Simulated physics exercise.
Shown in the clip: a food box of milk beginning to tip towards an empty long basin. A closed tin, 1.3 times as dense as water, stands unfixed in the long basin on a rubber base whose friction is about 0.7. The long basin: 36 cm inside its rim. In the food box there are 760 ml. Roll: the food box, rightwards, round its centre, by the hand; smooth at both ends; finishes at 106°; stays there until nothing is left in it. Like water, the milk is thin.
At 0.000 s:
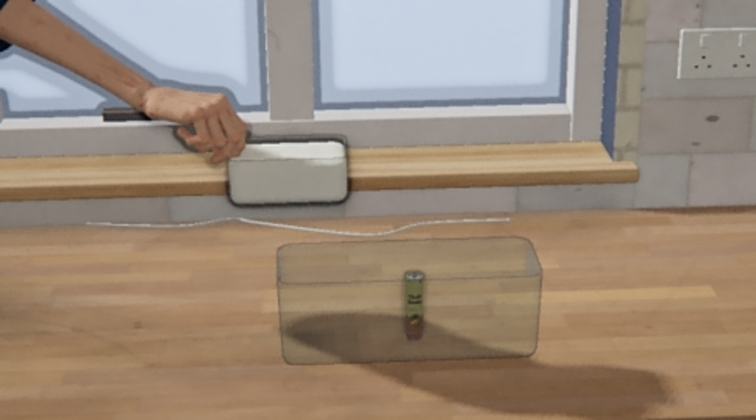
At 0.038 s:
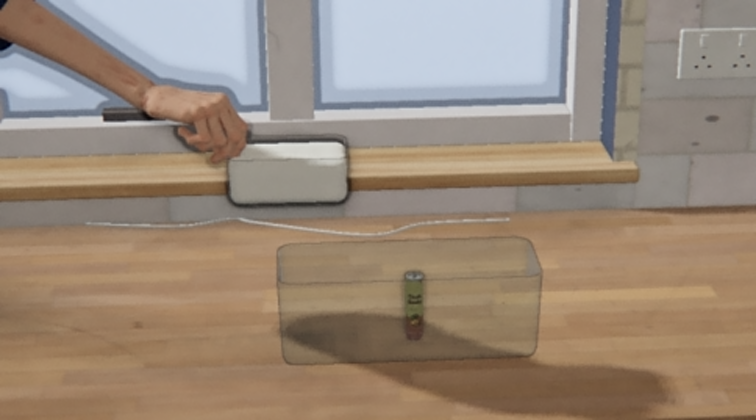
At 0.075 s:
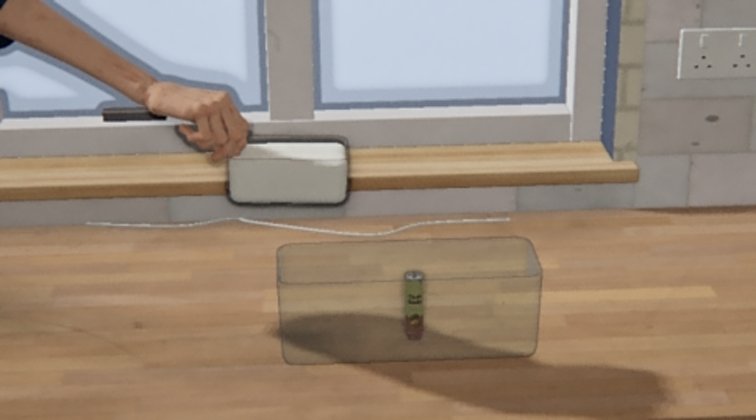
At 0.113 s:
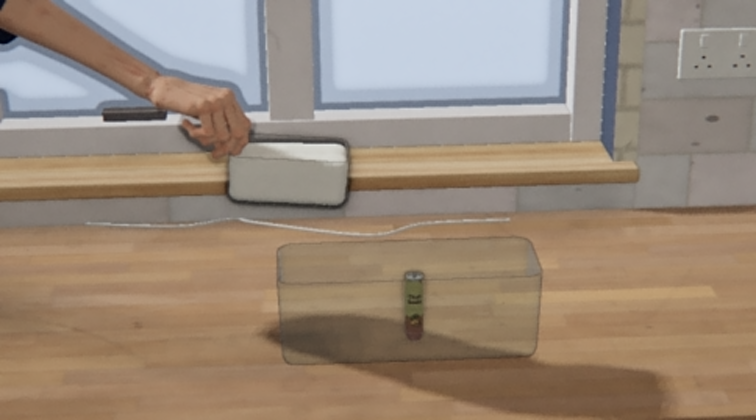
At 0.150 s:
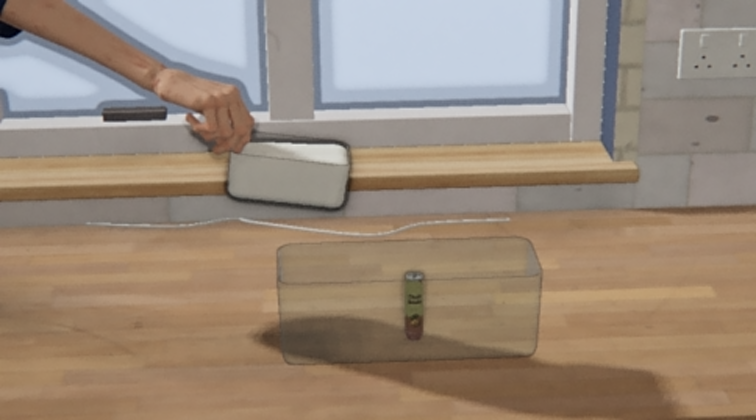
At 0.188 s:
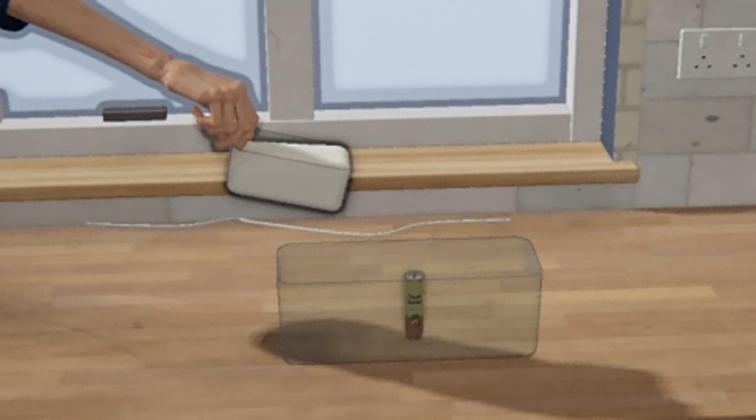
The clip shows a hand gripping a food box of milk near a window, above a long clear basin with a small closed tin visible at its middle; the hand slowly tilts the box slightly clockwise, its right side dipping.
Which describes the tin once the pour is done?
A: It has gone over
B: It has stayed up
Answer: A.
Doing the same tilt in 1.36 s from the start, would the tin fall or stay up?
Result: Tin upright.
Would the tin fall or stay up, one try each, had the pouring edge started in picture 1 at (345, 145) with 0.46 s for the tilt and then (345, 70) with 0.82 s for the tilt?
Run one: It tumbles. Run two: It does not tip.
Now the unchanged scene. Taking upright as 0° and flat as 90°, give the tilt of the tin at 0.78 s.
The lean is some 40° away from upright.
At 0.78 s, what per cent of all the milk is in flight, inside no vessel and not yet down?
Around 3 percent of it is airborne.
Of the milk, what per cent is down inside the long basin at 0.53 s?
About 20 per cent.
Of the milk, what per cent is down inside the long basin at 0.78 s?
About 86 per cent.
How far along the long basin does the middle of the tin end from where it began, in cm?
Some 6.5 cm.
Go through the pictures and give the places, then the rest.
In the first frame, it leans 0°; its right rim is at (347, 147); the milk meets the walls at (230, 155) and (345, 152); the long basin's rim runs from (278, 265) to (536, 257); the tin's top is at (414, 279).
In the second frame, it leans 1°; its right rim is at (347, 148); the milk meets the walls at (230, 155) and (346, 153).
In the third frame, it leans 2°; its right rim is at (347, 149); the milk meets the walls at (230, 154) and (346, 153).
In the fourth frame, it leans 5°; its right rim is at (348, 152); the milk meets the walls at (231, 154) and (347, 154).
In the fifth frame, it leans 9°; its right rim is at (349, 156); the milk meets the walls at (232, 152) and (348, 155).
In the sixth frame, it leans 13°; its right rim is at (350, 160); the milk meets the walls at (232, 152) and (349, 156).
After 0.53 s the tilt is 76° and 31 per cent is still to pour; the tin stands where it began.
After 0.78 s the tilt is 105° and 5 per cent is still to pour; the tin leans 41°.
After 1.04 s the tilt is 106° and 0 per cent is still to pour; the tin lies on its side.
After 1.32 s the tilt is 106° and 0 per cent is still to pour; the tin lies on its side.
In the end the tin lies on its side.
